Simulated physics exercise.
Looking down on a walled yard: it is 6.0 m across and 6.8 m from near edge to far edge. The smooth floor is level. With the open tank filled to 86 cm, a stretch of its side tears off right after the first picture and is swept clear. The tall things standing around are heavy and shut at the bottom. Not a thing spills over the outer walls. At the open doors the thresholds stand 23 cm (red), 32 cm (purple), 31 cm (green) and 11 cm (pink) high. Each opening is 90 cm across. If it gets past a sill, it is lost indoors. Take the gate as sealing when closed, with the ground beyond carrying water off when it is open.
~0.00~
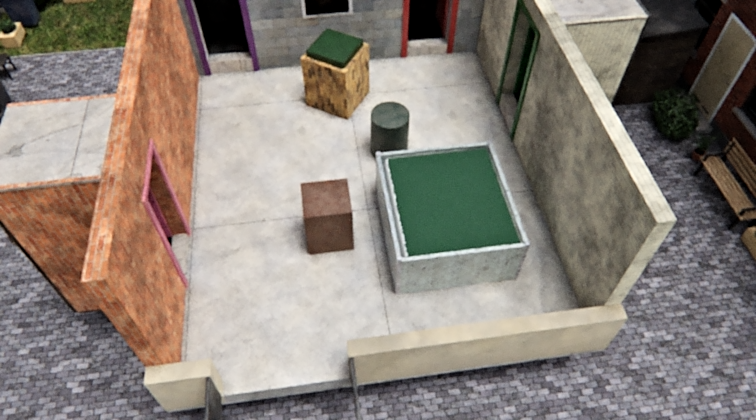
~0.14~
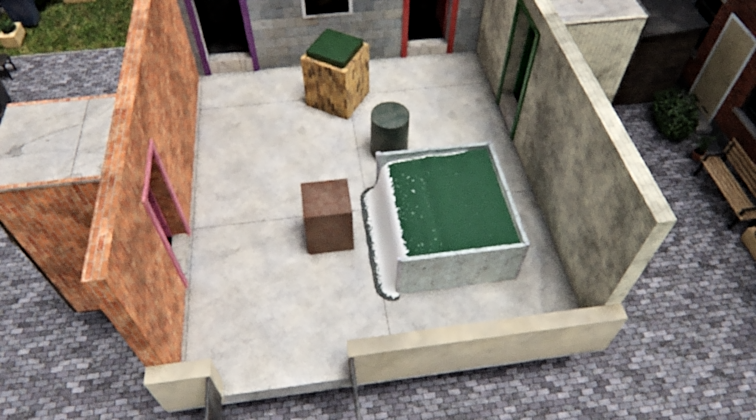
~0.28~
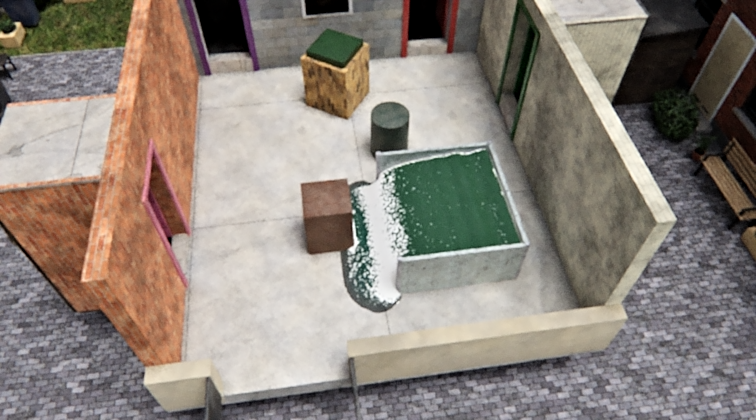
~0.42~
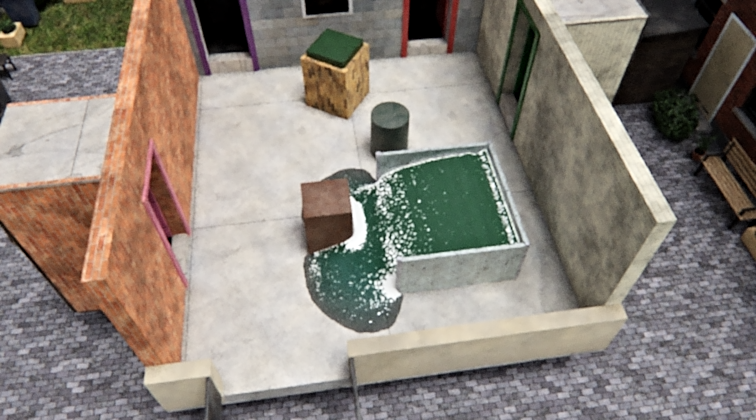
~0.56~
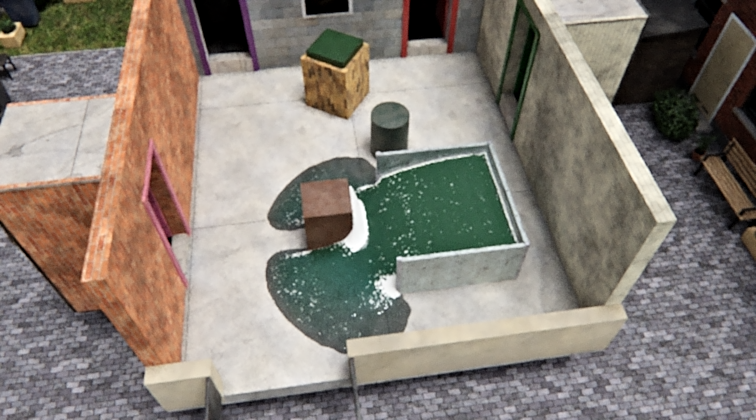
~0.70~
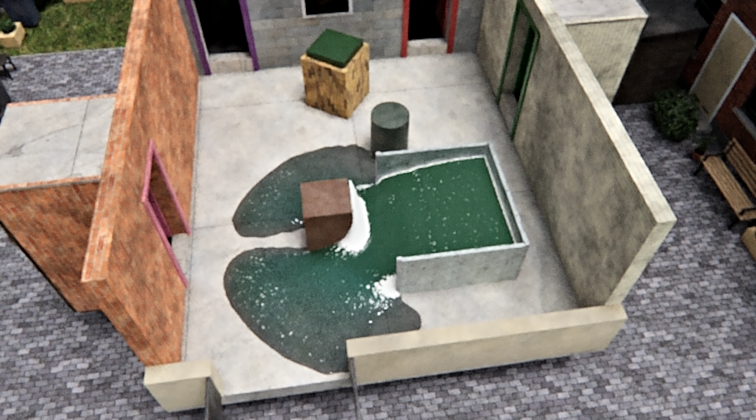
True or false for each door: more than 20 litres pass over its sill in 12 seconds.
Per door: The red door: False; the purple door: False; the green door: False; the pink door: True.
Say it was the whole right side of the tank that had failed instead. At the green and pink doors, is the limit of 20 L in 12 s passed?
Short answer, against that limit: Green is fine, pink is fine.
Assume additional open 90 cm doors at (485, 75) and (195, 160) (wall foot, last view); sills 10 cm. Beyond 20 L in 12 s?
Taking them in order, the first gets too little and the second enough.
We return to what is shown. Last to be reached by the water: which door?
That would be the green door.
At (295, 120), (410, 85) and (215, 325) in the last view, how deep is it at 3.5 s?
4, 1, 17 cm.
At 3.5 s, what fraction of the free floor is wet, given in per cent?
Covered: Roughly 60 per cent.
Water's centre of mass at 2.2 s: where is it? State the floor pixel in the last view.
Centre: Roughly (329, 232) px.
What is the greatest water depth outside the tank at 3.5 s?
Max depth: About 26 centimetres.
After 1.4 s water covers 45 % of the floor and is deepest (50 cm) near (363, 237); red door not reached, purple door not reached, green door not reached, pink door 21 cm at the sill, 17 L in.
After 2.2 s water covers 55 % of the floor and is deepest (34 cm) near (186, 306); red door not reached, purple door 9 cm at the sill, 0 L in, green door not reached, pink door 23 cm at the sill, 53 L in.
After 3.5 s water covers 60 % of the floor and is deepest (26 cm) near (198, 104); red door not reached, purple door 20 cm at the sill, 1 L in, green door not reached, pink door 15 cm at the sill, 91 L in.
After 7.0 s water covers 80 % of the floor and is deepest (16 cm) near (260, 75); red door 3 cm at the sill, 0 L in, purple door 13 cm at the sill, 1 L in, green door 5 cm at the sill, 0 L in, pink door 6 cm at the sill, 97 L in.
After 12.0 s water covers 95 % of the floor and is deepest (8 cm) near (198, 295); red door 7 cm at the sill, 0 L in, purple door 6 cm at the sill, 1 L in, green door 6 cm at the sill, 0 L in, pink door 7 cm at the sill, 97 L in.
